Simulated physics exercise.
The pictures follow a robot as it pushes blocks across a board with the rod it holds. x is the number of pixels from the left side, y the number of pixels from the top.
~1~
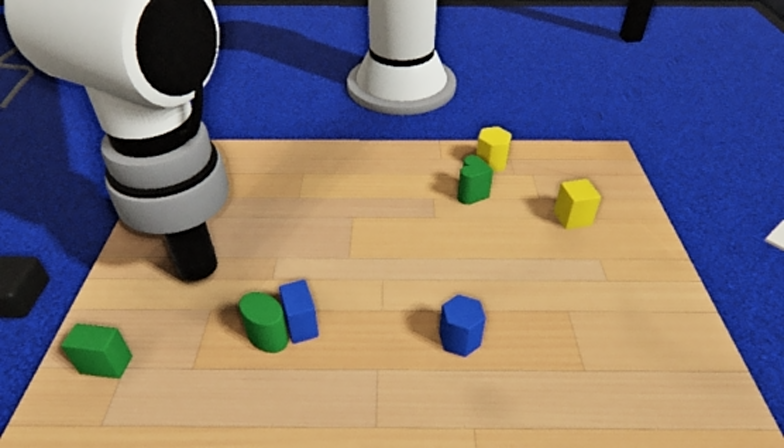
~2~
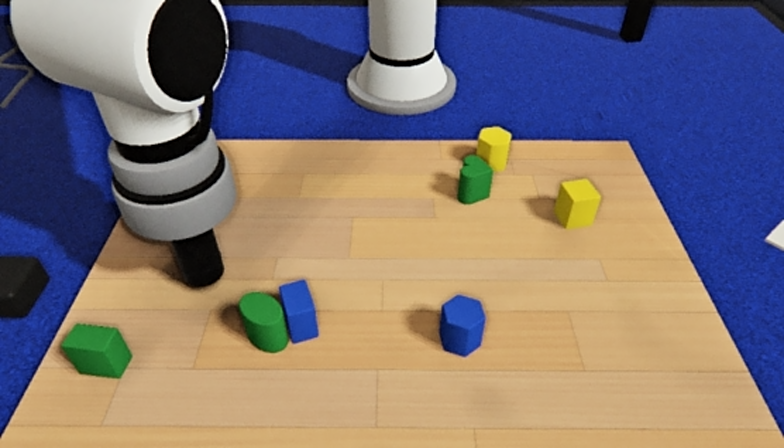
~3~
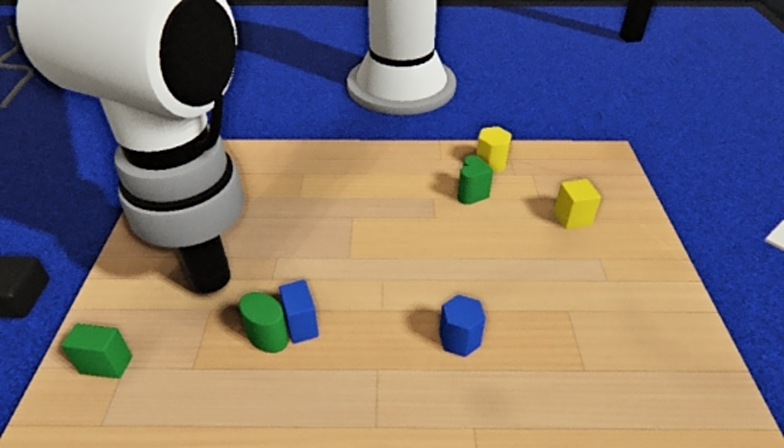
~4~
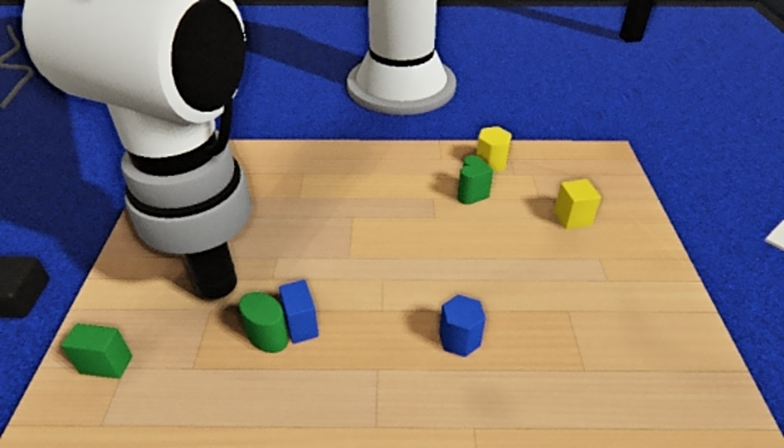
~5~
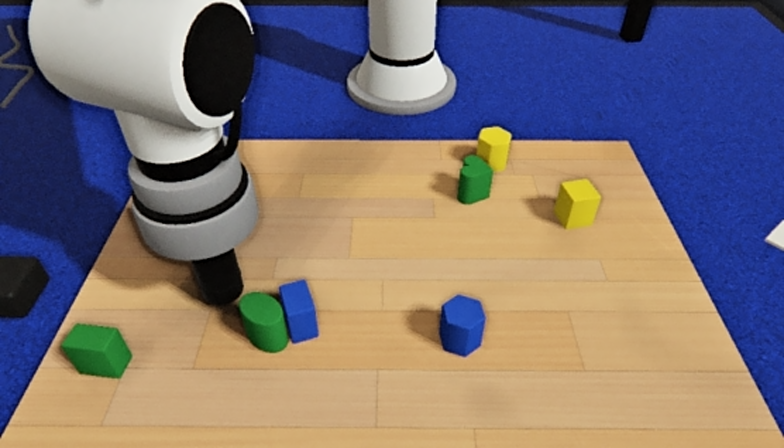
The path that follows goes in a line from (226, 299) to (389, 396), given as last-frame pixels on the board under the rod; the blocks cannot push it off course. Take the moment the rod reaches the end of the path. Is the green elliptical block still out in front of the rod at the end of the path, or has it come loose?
Slipped off.
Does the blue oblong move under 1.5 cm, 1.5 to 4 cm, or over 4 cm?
From 1.5 to 4 cm.
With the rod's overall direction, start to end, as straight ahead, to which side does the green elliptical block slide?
Right side.
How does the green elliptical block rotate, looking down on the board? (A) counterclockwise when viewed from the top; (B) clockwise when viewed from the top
Answer: B.
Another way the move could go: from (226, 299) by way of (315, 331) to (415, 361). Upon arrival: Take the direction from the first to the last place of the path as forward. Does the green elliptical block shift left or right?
Its shift is rightward.
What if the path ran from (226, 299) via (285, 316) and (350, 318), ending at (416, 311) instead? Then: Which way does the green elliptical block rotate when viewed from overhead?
Clockwise, from overhead.
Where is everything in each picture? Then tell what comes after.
Rod's lower end at (199, 268); green elliptical block at (260, 307); blue oblong at (296, 296); blue hexagon at (464, 310), in the first picture.
Rod at (205, 274); blocks still, in the second picture.
Rod at (211, 279); blocks still, in the third picture.
Rod at (218, 285); blocks still, in the fourth picture.
Rod at (224, 291); green elliptical block at (260, 307); blue oblong at (296, 296); blue hexagon at (464, 310), in the fifth picture.
What follows on the original path. One third of the way, rod at (274, 321); green elliptical block at (285, 336), turned 25° clockwise; blue oblong at (306, 296).
Two thirds of the way, rod at (328, 354); green elliptical block at (310, 373), turned 100° clockwise; blue oblong at (332, 297), turned 30° anticlockwise.
At the end, rod at (389, 388); green elliptical block at (317, 379), turned 135° clockwise; blue oblong at (332, 297), turned 30° anticlockwise; blue hexagon still.
